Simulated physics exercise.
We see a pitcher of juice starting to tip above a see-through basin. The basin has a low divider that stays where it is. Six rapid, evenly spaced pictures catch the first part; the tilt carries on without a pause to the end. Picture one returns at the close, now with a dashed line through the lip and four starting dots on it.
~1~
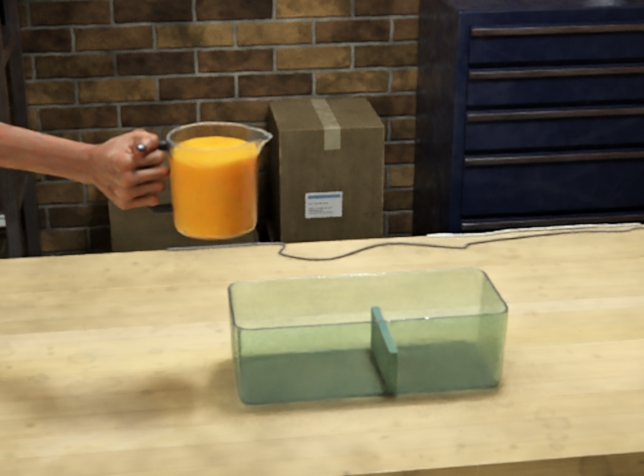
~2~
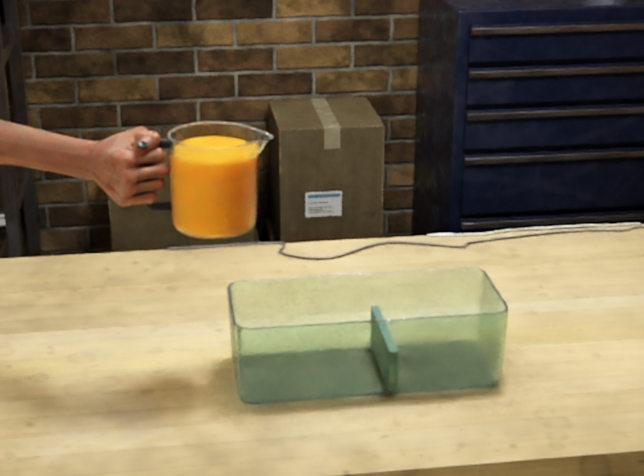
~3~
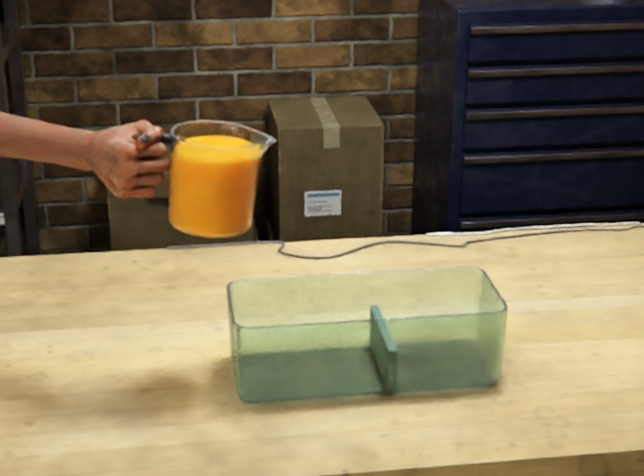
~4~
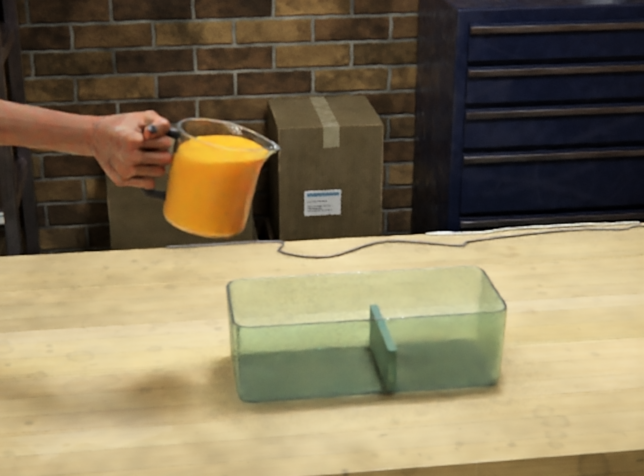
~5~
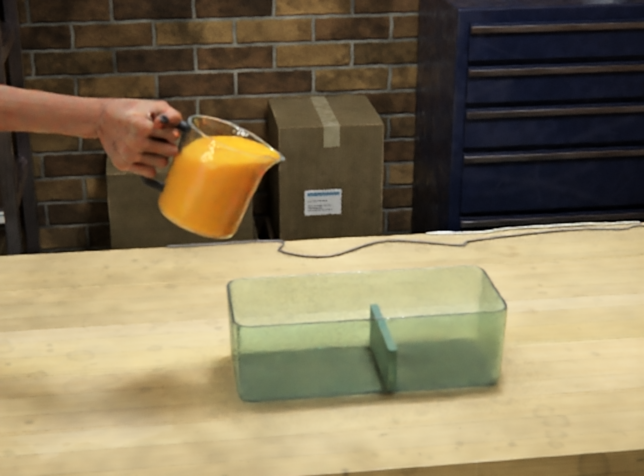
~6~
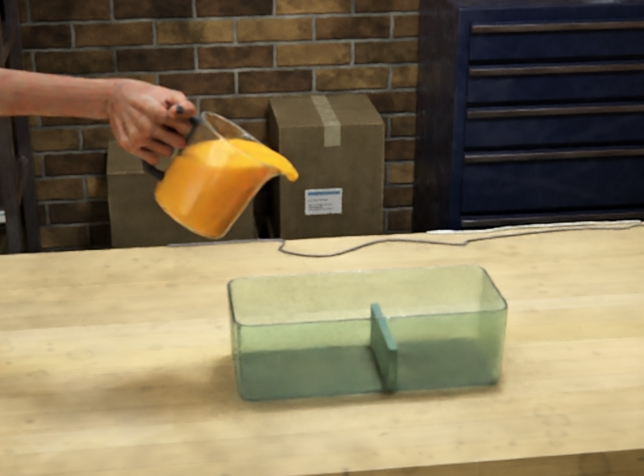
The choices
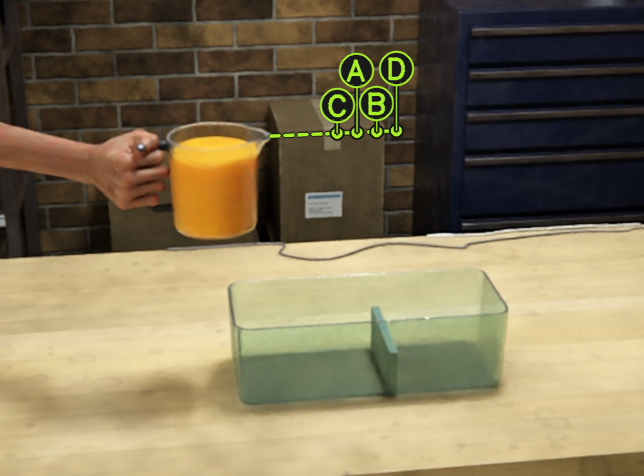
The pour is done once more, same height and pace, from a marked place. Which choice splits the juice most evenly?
C beats the others.
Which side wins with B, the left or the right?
The right one.
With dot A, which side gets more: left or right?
The right one.
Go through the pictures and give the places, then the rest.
Upright, lip at (270, 136); basin from (238, 402) to (500, 383); top of the wall at (384, 328); nothing has left yet.
Upright, lip at (271, 136); nothing has left yet.
Tipped about 6°, lip at (274, 140); nothing has left yet.
Tipped about 14°, lip at (278, 148); nothing has left yet.
Tipped about 24°, lip at (283, 158); nothing has left yet.
Tipped about 36°, lip at (286, 171); juice is over the lip, down to (292, 176).
On the marked copy, A at (356, 132); B at (376, 131); C at (337, 133); D at (396, 130).
With A, about 21 % ends left of the wall and 78 % right of it.
With B, about 4 % ends left of the wall and 94 % right of it; 3 % is lost outside.
With C, about 46 % ends left of the wall and 52 % right of it.
With D, about 5 % ends left of the wall and 90 % right of it; 5 % is lost outside.
